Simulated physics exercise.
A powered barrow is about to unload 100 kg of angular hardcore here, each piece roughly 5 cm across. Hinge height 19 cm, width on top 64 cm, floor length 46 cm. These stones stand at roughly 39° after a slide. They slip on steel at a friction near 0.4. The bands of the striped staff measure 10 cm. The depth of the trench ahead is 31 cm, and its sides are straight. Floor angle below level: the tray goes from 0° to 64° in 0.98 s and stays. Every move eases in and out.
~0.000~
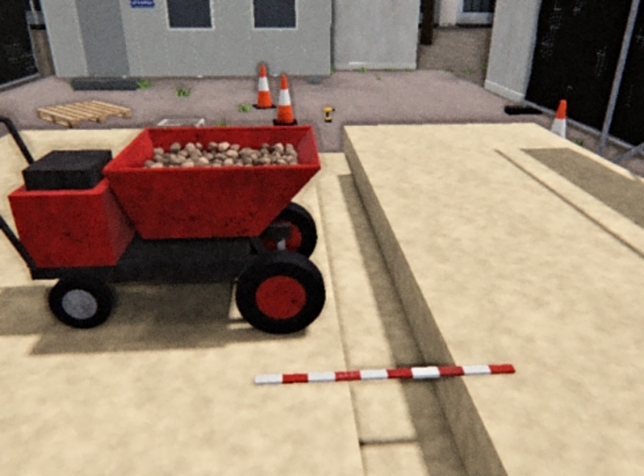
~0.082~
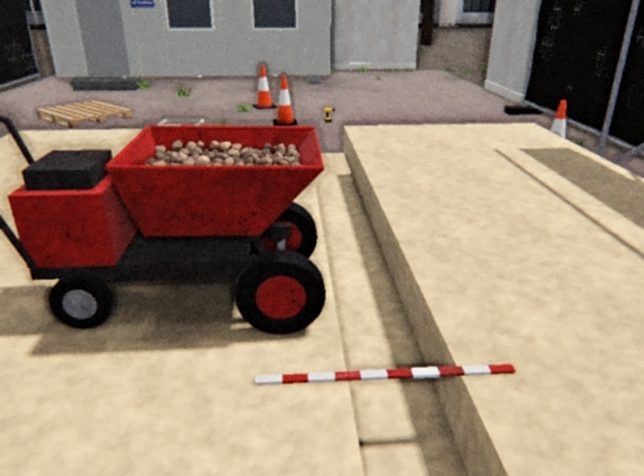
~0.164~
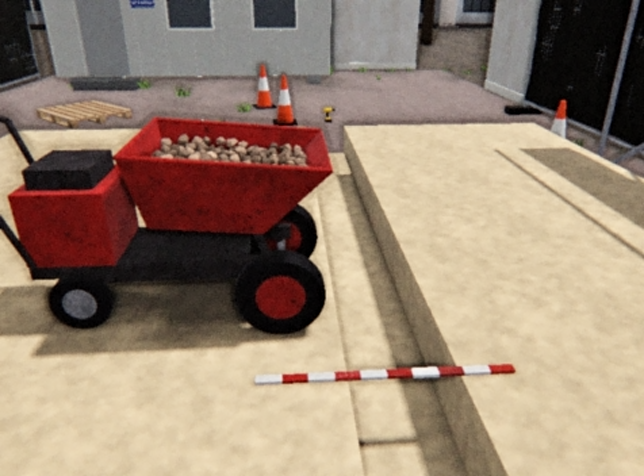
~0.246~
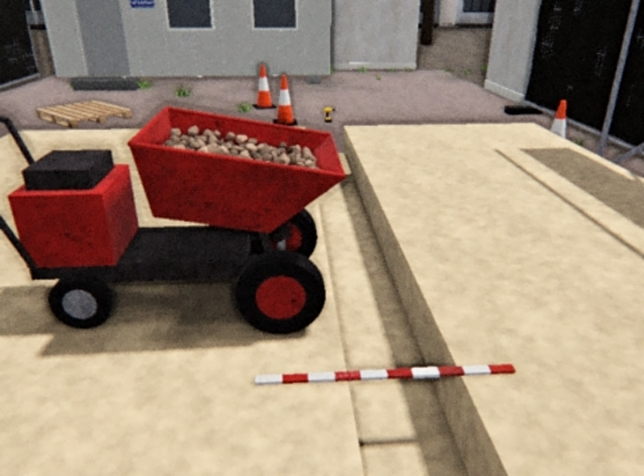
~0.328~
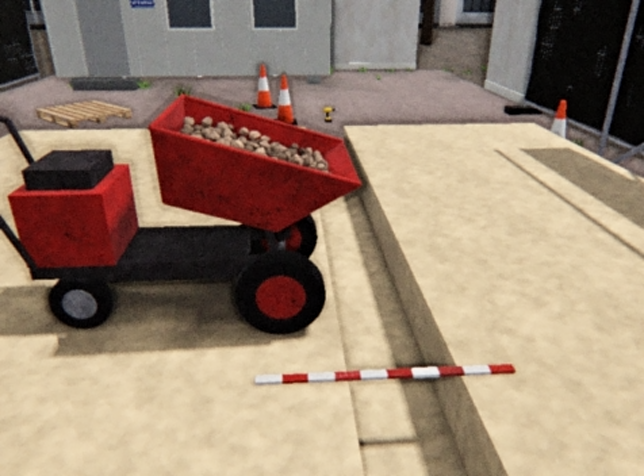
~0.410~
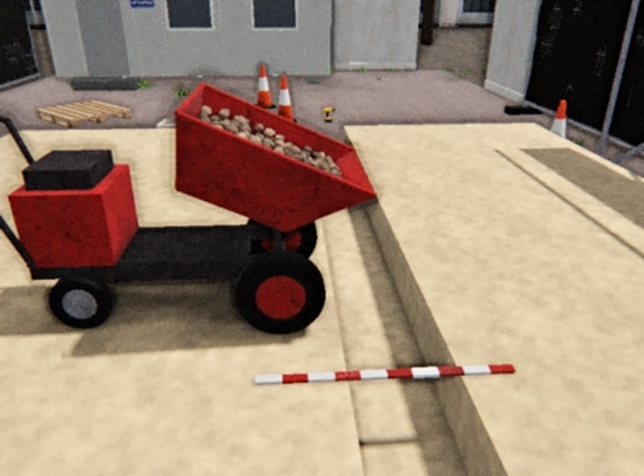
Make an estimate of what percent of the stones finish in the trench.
About 28 percent.
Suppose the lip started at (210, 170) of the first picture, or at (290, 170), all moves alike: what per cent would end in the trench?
60 and 50 %.
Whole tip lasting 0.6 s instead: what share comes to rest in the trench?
In that case some 20 per cent.
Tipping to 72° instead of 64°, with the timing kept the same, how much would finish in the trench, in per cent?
Then about 50 per cent.
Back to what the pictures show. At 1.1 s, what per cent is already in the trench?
By that point it's something like 5 in a hundred.
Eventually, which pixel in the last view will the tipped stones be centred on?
Around (431, 289).
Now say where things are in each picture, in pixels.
In the first picture, the tray is at 0°, its lip at (320, 167); the top of the load is at (228, 156).
In the second picture, the tray is at 1°, its lip at (324, 168); the top of the load is at (209, 155); the stones move at 0.2 m/s on average.
In the third picture, lip at (333, 171), floor tilted 5°, highest stones at (193, 148); the stones move at 0.5 m/s on average.
In the fourth picture, the tray is at 10°, its lip at (346, 177); the top of the load is at (197, 140); the stones move at 0.6 m/s on average.
In the fifth picture, lip at (361, 185), floor tilted 17°, highest stones at (203, 131); the stones move at 0.8 m/s on average.
In the sixth picture, the tray is at 24°, its lip at (376, 196); the top of the load is at (213, 121); the stones move at 0.8 m/s on average.
After 0.7 s the floor is at 54°; 100 % in the tray; the foremost stones are at (385, 226).
After 1.1 s the floor is at 64°; 93 % in the tray, 4 % in the trench, 3 % past the trench; the foremost stones are at (453, 274).
After 1.4 s the floor is at 64°; 62 % in the tray, 9 % in the trench, 28 % past the trench; the foremost stones are at (527, 299).
After 3.4 s the floor is at 64°; 39 % in the tray, 28 % in the trench, 33 % past the trench; the foremost stones are at (545, 291).
